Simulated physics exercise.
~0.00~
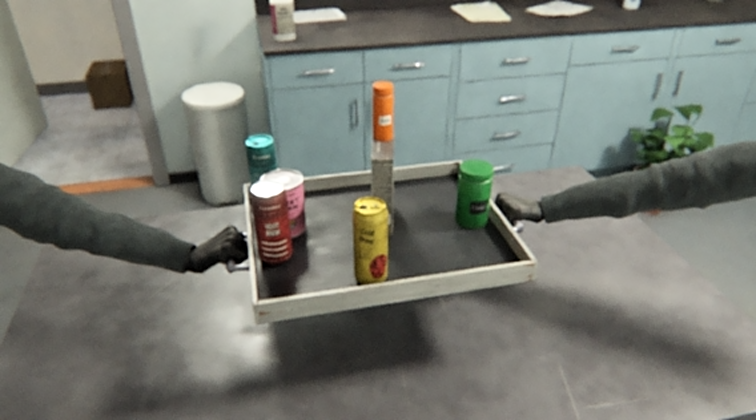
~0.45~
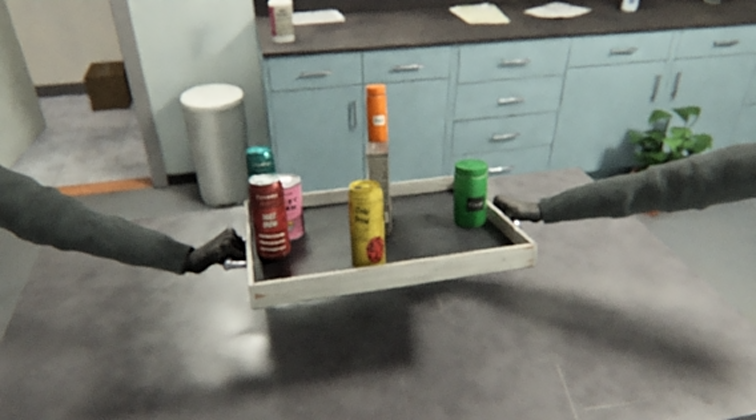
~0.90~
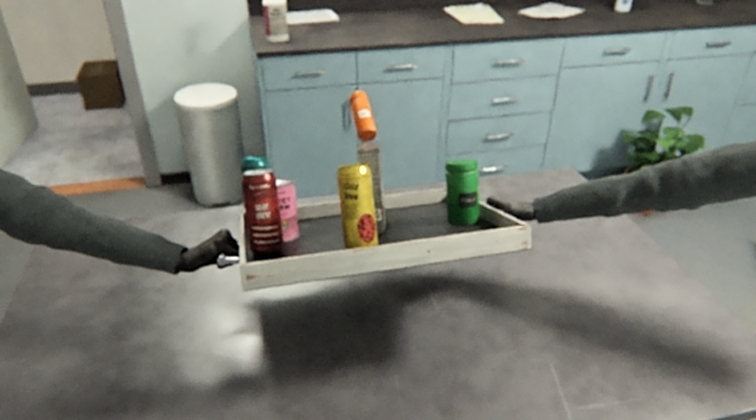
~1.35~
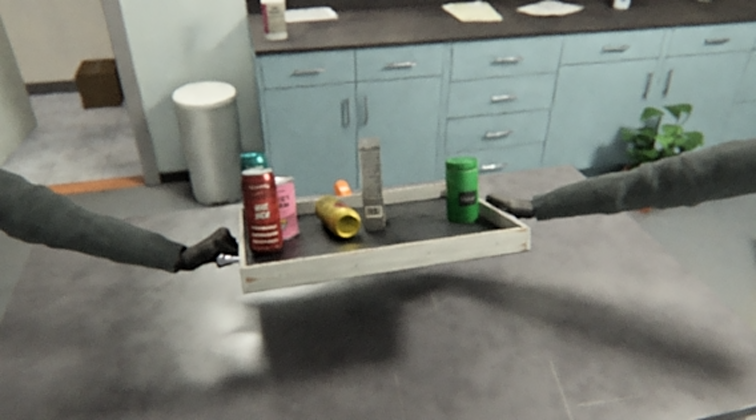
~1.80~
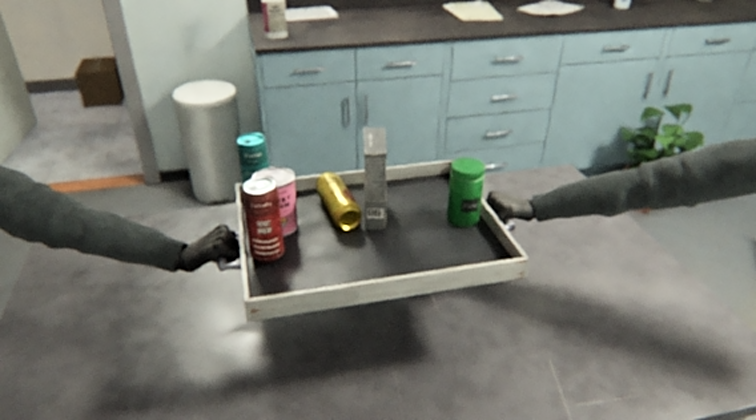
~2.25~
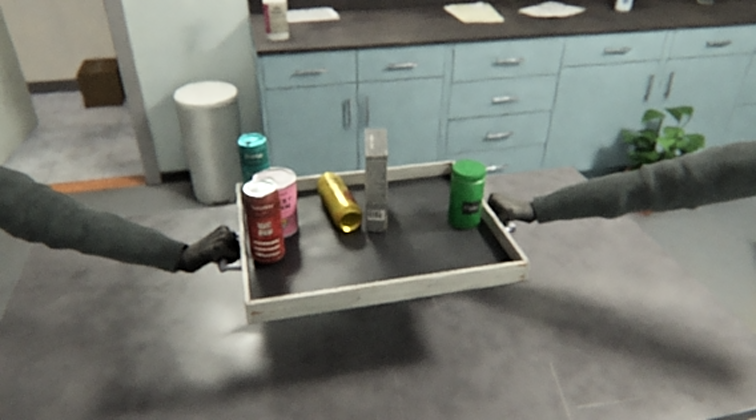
Two dark-sleeved, gloved arms hold a pale-rimmed tray above a grey surface in a room with blue cabinets, seen from in front and slightly above. Red, pink and turquoise containers stand at the left, a yellow can near the front, a green jar at the right, and an orange-topped shape by a tall grey packet behind. The far edge dips, and the orange shaker topples and drops out of view beyond the rim. The yellow can tips onto its side toward the back. The tray levels, leaving the can lying beside the upright packet while the others stand.
